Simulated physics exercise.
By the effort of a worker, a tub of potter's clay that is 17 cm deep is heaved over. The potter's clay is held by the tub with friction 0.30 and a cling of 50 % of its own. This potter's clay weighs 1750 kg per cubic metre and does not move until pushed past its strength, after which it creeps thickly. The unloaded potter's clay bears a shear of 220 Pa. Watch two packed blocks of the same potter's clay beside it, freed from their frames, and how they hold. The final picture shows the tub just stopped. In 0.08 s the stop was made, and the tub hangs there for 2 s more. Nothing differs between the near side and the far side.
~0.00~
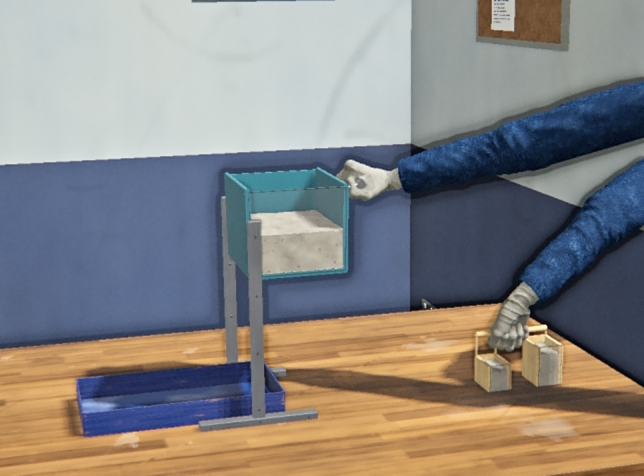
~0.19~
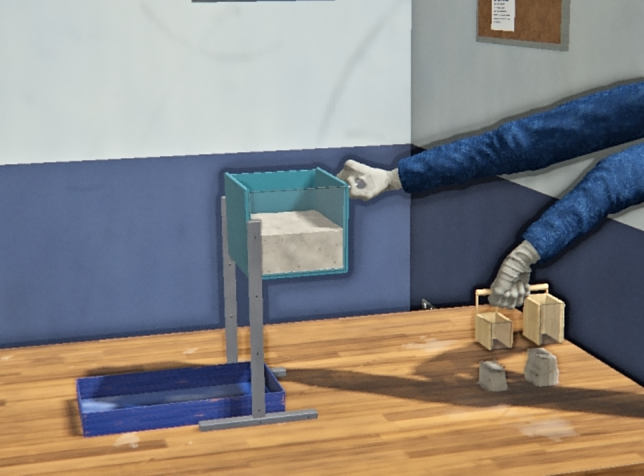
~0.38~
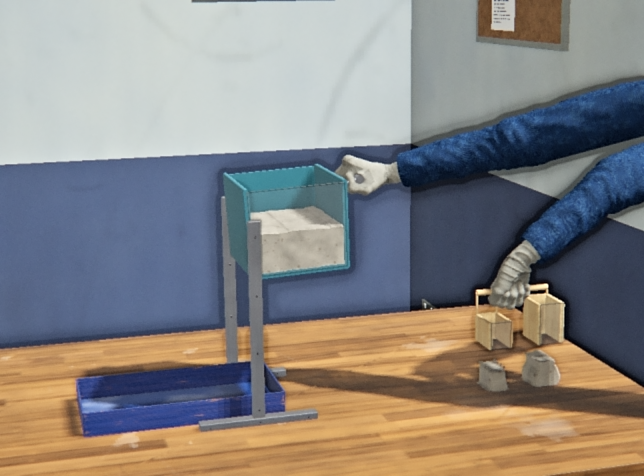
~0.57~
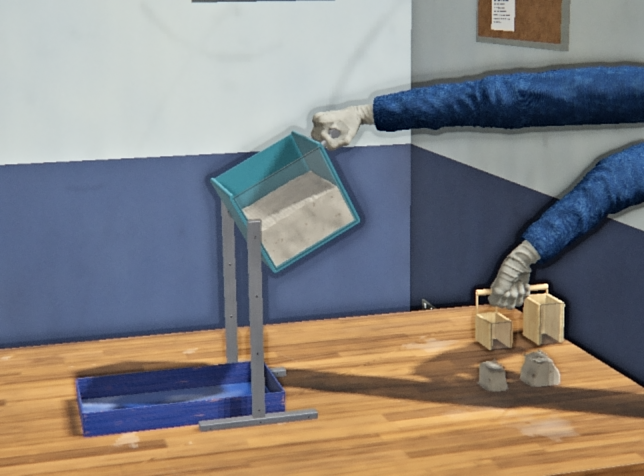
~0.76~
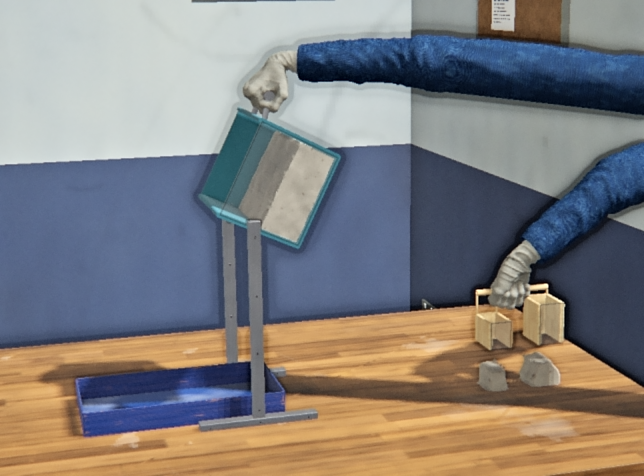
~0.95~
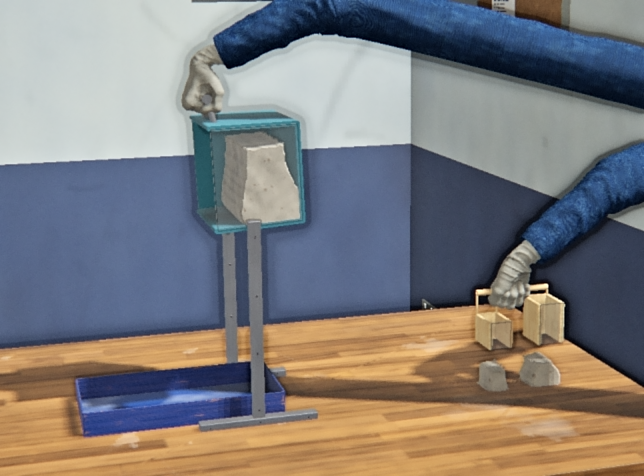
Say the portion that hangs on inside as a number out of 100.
Expect roughly 57 %.
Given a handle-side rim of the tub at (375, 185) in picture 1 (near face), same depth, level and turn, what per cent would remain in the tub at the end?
About 50 % stays in the tub.
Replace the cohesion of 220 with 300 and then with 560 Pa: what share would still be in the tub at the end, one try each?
It'd be some 65 percent the first time and some 50 percent the second.
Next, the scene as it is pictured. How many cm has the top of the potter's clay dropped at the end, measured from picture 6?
9 cm or so.
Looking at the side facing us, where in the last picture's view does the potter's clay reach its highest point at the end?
It ends up highest close to (283, 189).
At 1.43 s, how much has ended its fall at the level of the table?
I'd say about 25 per cent of it.
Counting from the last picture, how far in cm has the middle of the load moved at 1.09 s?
Around 5 cm.
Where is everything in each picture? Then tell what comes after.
The first frame shows handle-side rim at (344, 186), tilt 0 degrees; crest of the potter's clay at (254, 235); block heights 4.8 cm, 7.5 cm (left to right).
The second frame shows handle-side rim at (344, 186), tilt 0 degrees; crest of the potter's clay at (254, 235); block heights 4.8 cm, 6.6 cm (left to right).
The third frame shows handle-side rim at (342, 182), tilt 3 degrees; crest of the potter's clay at (339, 226); block heights 4.8 cm, 6.1 cm (left to right).
The fourth frame shows handle-side rim at (318, 147), tilt 28 degrees; crest of the potter's clay at (337, 188); block heights 4.8 cm, 5.8 cm (left to right).
The fifth frame shows handle-side rim at (260, 123), tilt 64 degrees; crest of the potter's clay at (303, 145); block heights 4.8 cm, 5.7 cm (left to right).
The sixth frame shows handle-side rim at (210, 132), tilt 92 degrees; crest of the potter's clay at (281, 145); block heights 4.8 cm, 5.7 cm (left to right).
After 1.09 s, the tub is at 92 degrees and holds 94 %.
After 1.26 s, the tub is at 92 degrees and holds 63 %.
After 1.43 s, the tub is at 92 degrees and holds 57 %.
After 1.60 s, the tub is at 92 degrees and holds 57 %.
After 2.95 s, the tub is at 92 degrees and holds 57 %.
